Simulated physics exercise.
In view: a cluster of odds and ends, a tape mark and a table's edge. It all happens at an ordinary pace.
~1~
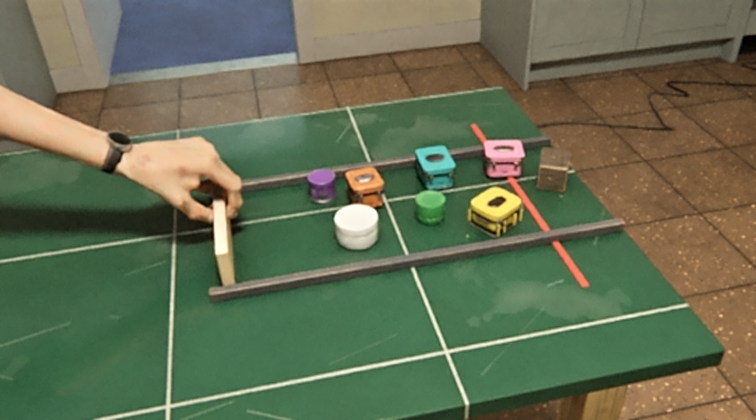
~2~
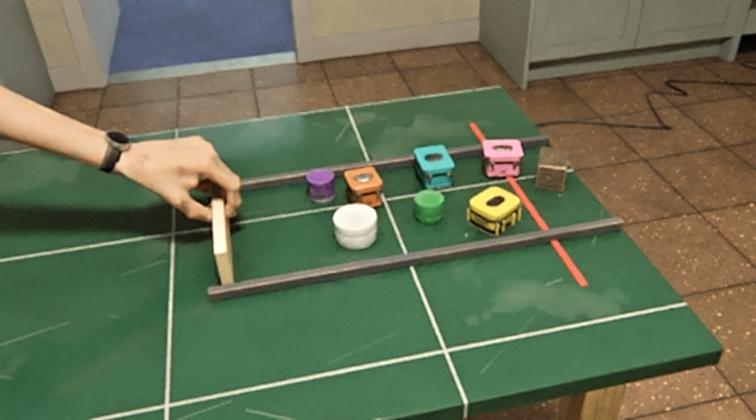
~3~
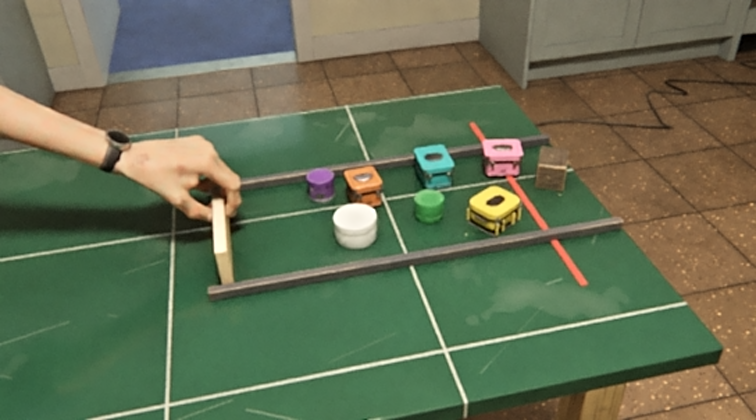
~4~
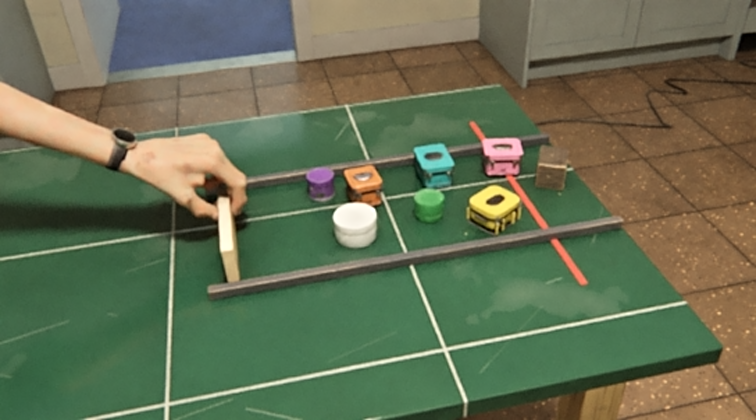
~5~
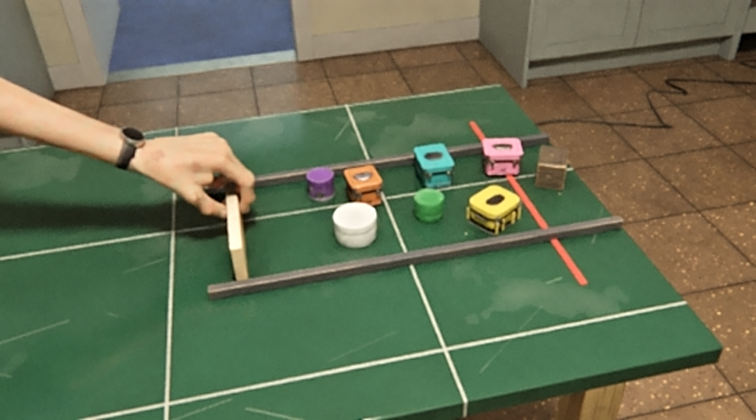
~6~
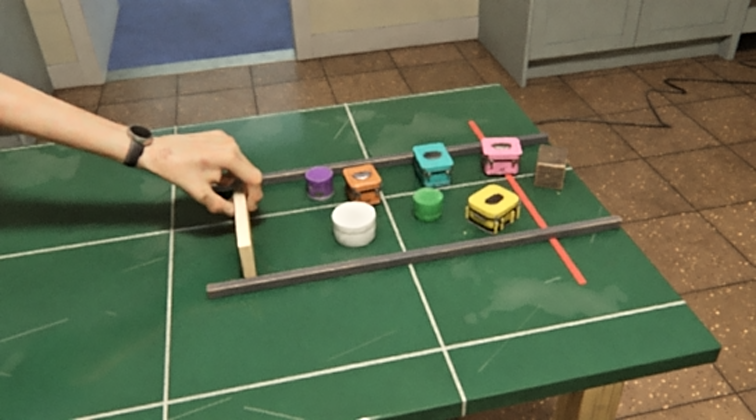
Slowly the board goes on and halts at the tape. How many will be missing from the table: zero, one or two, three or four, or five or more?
As it turns out, the number that fall off is one or two.
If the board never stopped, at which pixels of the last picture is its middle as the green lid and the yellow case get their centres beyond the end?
Its middle is around (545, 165) and around (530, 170).
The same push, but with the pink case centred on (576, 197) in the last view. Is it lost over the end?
It goes over.
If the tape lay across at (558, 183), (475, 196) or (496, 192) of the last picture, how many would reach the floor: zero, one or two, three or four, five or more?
Taking them in turn, at least five; none at all; zero.
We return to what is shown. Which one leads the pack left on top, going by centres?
It is the black block.
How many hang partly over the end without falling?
That would be 2.
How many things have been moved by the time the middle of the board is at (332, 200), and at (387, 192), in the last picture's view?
3 and 4.
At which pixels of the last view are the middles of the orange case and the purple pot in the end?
The orange case at (532, 168), the purple pot at (511, 152).
A little later, none off yet; black block at rest near (551, 167); pink case at rest near (501, 157); yellow case at rest near (493, 210).
Next, none off yet; black block at rest near (551, 167); pink case moving near (504, 156); yellow case shifted a little near (516, 209).
When it is over, the number that fall off is one or two; down, pink case.
